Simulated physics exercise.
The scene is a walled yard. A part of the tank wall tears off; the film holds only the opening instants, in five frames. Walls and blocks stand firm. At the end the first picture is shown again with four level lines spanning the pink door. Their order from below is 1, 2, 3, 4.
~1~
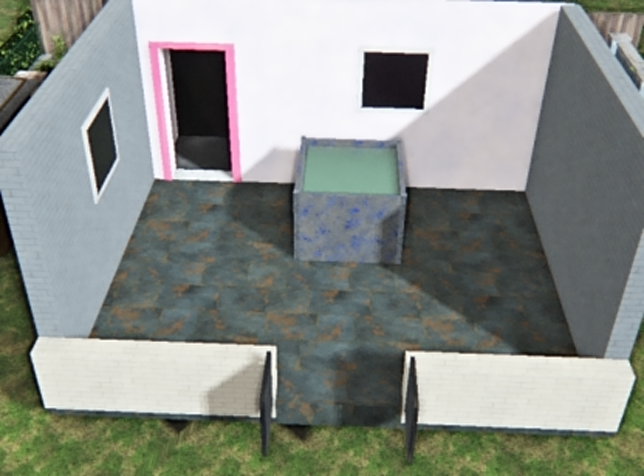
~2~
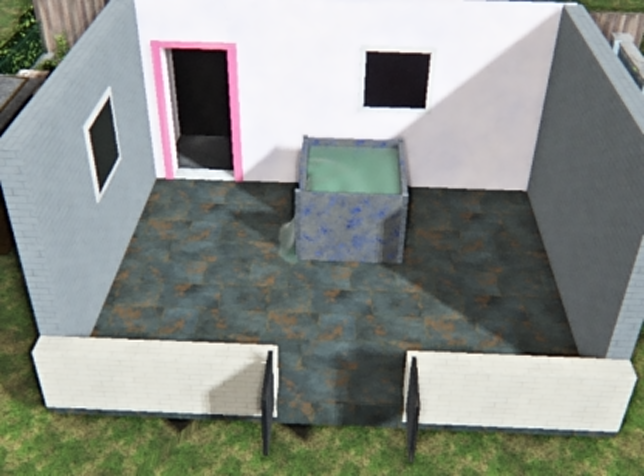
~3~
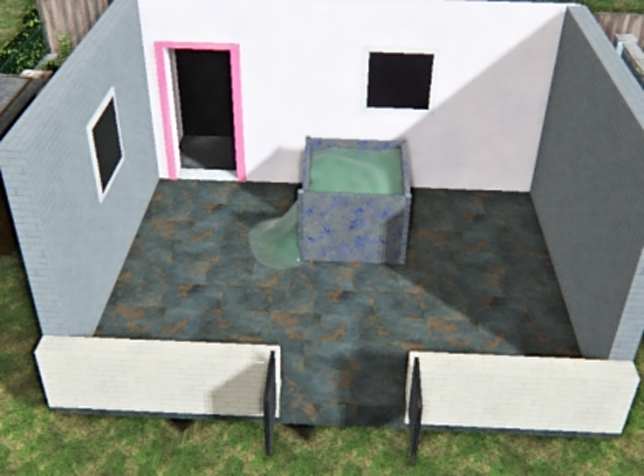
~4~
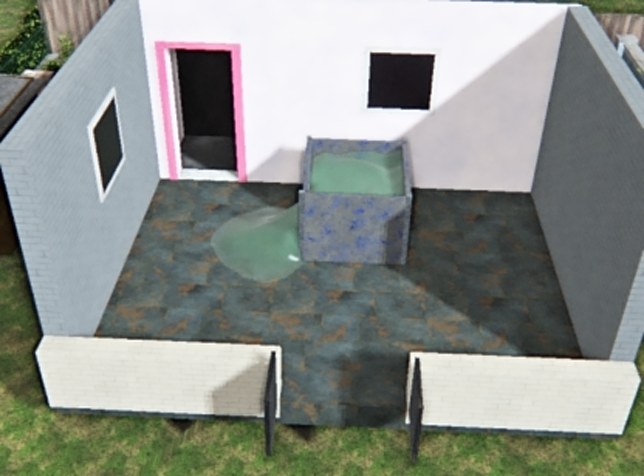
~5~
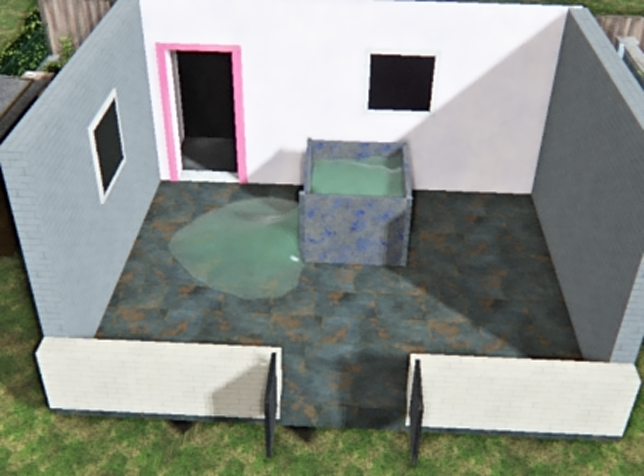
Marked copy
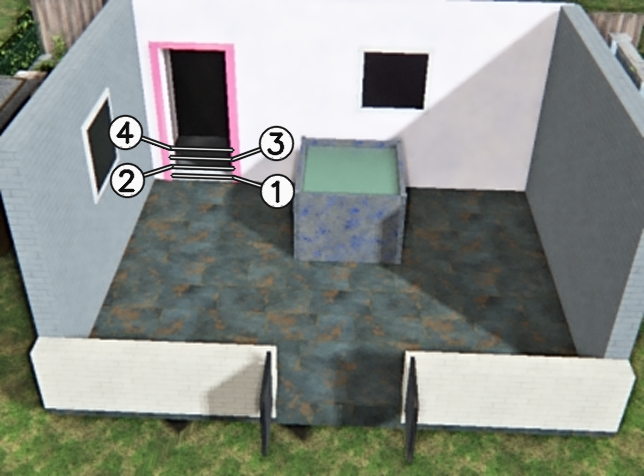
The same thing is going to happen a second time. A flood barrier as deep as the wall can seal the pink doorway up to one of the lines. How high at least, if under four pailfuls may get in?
The answer is line 2.
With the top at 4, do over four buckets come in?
No, not at all.
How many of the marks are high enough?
Three of the four.
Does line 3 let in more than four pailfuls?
No.
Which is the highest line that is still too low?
1.
In white, 1 at (203, 176); 2 at (202, 167); 3 at (201, 158); 4 at (200, 149); from the bottom up 1, 2, 3, 4.
If 1 is chosen, some 15 bucketfuls get in.
If 2 is chosen, a bucket or two gets in.
If 3 is chosen, nothing gets over.
If 4 is chosen, nothing gets over.
